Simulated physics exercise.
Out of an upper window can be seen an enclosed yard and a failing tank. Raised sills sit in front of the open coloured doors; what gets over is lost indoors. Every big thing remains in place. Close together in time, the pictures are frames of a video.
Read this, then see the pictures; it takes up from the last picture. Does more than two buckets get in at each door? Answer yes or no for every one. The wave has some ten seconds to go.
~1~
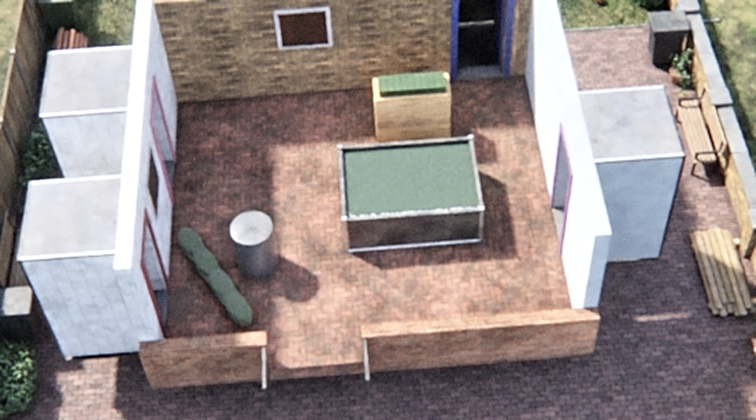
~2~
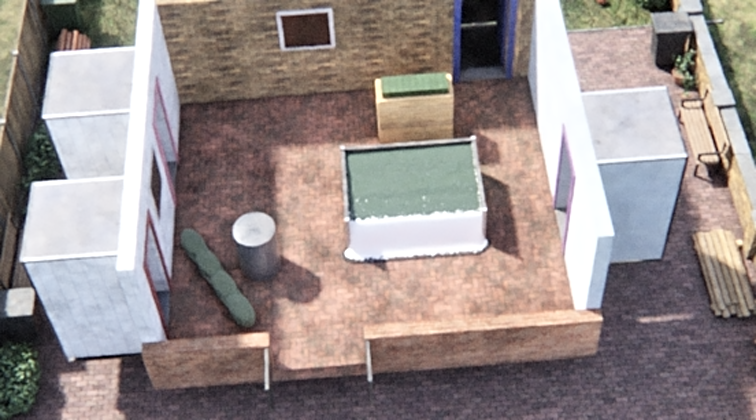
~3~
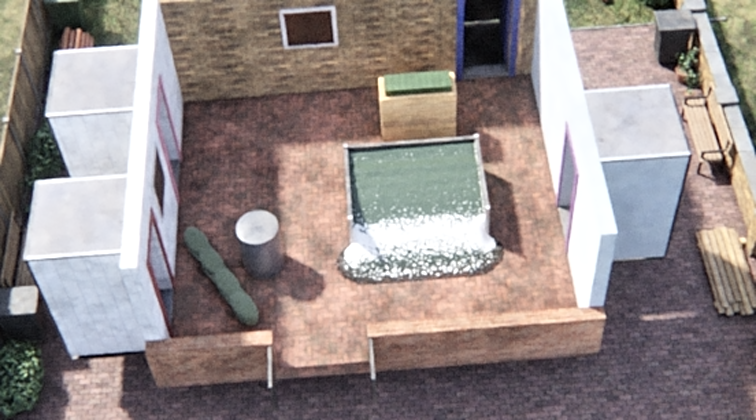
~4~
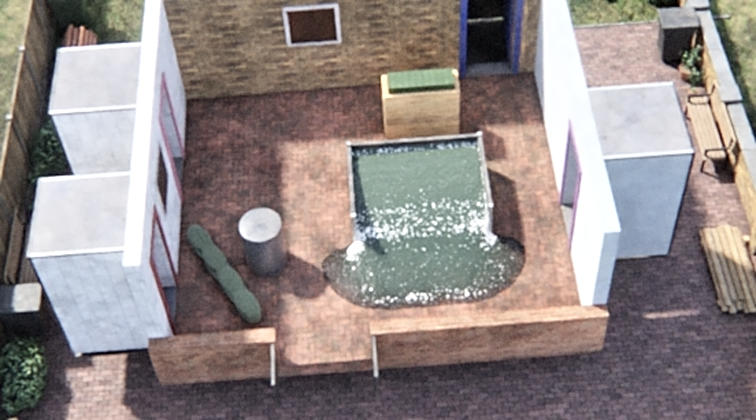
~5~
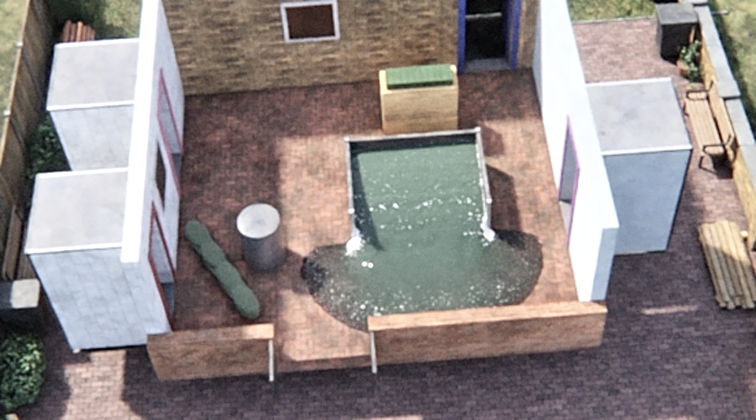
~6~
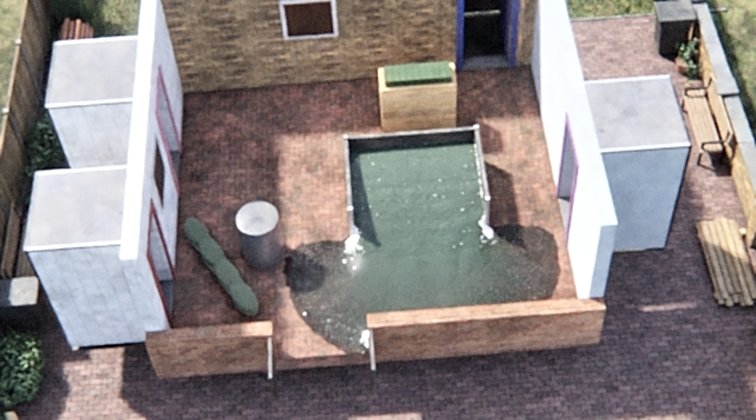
Red door: Yes, blue door: Yes, pink door: No, purple door: Yes.
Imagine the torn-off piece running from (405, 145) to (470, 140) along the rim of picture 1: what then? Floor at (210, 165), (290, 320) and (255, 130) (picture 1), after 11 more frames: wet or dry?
Submerged, untouched, submerged.
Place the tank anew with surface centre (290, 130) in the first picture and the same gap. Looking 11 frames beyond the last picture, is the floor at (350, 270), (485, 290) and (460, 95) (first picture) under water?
In the order asked: Reached by the flood, reached by the flood, not reached.
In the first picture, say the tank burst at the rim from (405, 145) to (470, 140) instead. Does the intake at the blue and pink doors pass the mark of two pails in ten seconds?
Blue: Over the line; pink: Over the line.
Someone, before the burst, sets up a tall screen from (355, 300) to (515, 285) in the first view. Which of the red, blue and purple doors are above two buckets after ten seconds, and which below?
Here's what you'd see: Red gets past it, blue doesn't get there, and purple gets past it.
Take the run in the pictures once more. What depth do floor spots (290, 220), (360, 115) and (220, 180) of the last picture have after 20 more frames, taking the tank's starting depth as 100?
About 0, 0 and 0 per cent.
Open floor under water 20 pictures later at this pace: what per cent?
That should be about 50 %.
A moment on, water covers 30 % of the floor; the red door not reached, the blue door not reached, the pink door not reached, the purple door wet at the sill, nothing in.
Next, water covers 30 % of the floor; the red door not reached, the blue door not reached, the pink door not reached, the purple door wet at the sill, nothing in.
Then, water covers 50 % of the floor; the red door over two buckets in, the blue door not reached, the pink door not reached, the purple door under two buckets in.
Later, water covers 80 % of the floor; the red door over two buckets in, the blue door over two buckets in, the pink door wet at the sill, nothing in, the purple door over two buckets in.
In the end, water covers 95 % of the floor; the red door far over two buckets in, the blue door far over two buckets in, the pink door wet at the sill, nothing in, the purple door over two buckets in.
